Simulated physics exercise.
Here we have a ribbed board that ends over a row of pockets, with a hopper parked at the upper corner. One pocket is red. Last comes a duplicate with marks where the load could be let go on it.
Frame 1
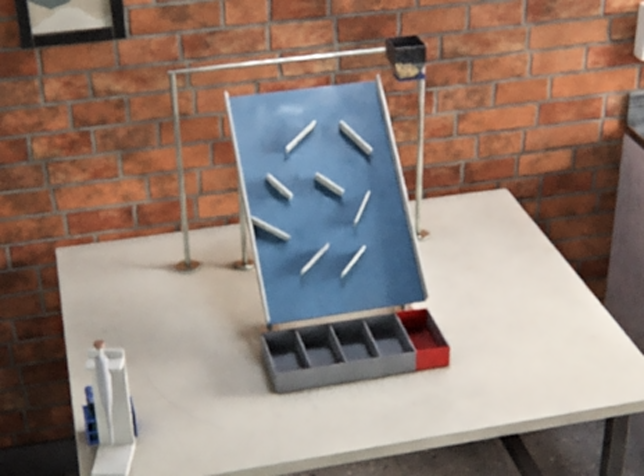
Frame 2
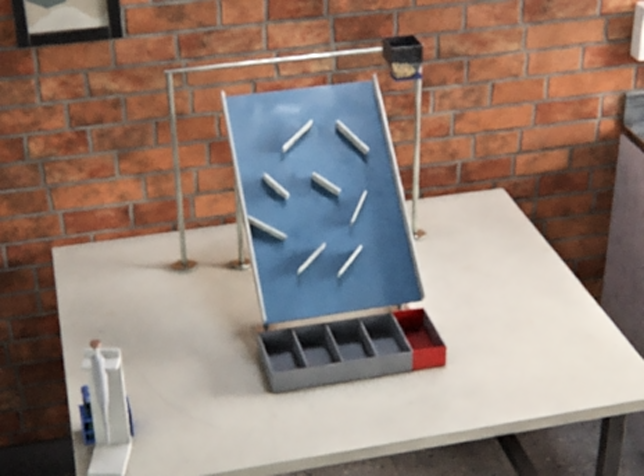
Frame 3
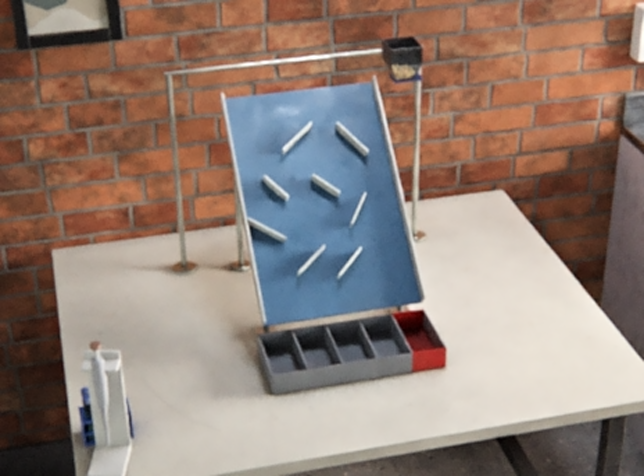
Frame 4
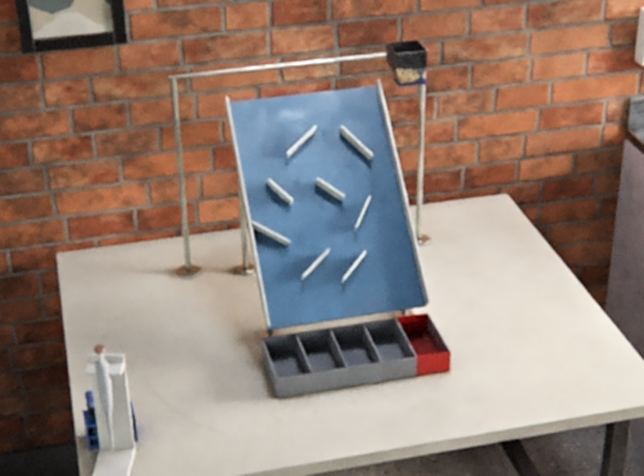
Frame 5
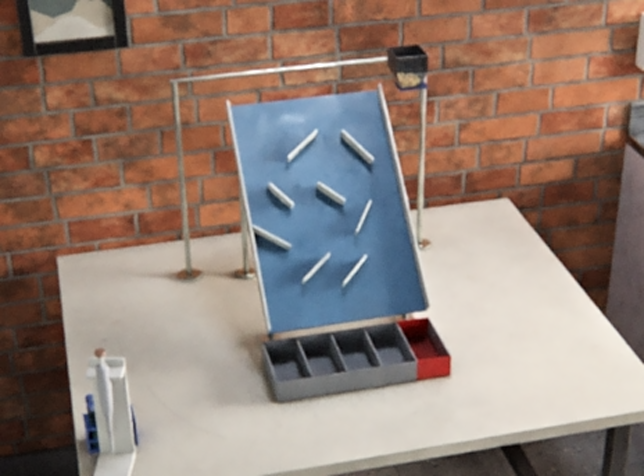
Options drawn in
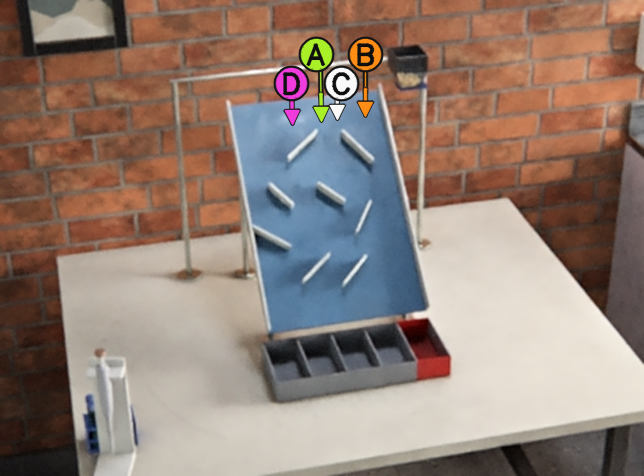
The clip shows a blue sloping board with pale angled ribs above a row of grey pockets and one red pocket at the right, with a dark hopper at the upper right corner; apart from slight shifts of view, nothing moves.
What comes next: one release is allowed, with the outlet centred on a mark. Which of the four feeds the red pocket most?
Best: B.
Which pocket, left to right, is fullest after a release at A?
The second from the left.
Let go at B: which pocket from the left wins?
The fifth.
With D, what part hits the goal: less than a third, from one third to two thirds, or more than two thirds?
Less than a third.
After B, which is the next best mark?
Here it is mark C.
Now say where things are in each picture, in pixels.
In the first picture, hopper near (406, 70), dried chickpeas, door shut.
In the second picture, ribs (284, 147) to (312, 120), (338, 121) to (368, 149), (264, 173) to (288, 194).
In the third picture, ribs (313, 174) to (340, 192), (248, 218) to (286, 238), (352, 223) to (366, 193).
In the fourth picture, ribs (303, 276) to (329, 249), (344, 278) to (366, 251).
In the fifth picture, red pocket near (434, 367), number 5 of 5 from the left.
On the marked copy, mark A meets the board at (321, 116); mark B meets the board at (365, 111); mark C meets the board at (337, 114); mark D meets the board at (292, 119).
For mark A, a small share in the red pocket, all but a few in other pockets.
For mark B, all but a few in the red pocket, only a few outside the box.
For mark C, close to half in the red pocket, close to half in other pockets.
For mark D, none at all in the red pocket, the whole lot in other pockets.
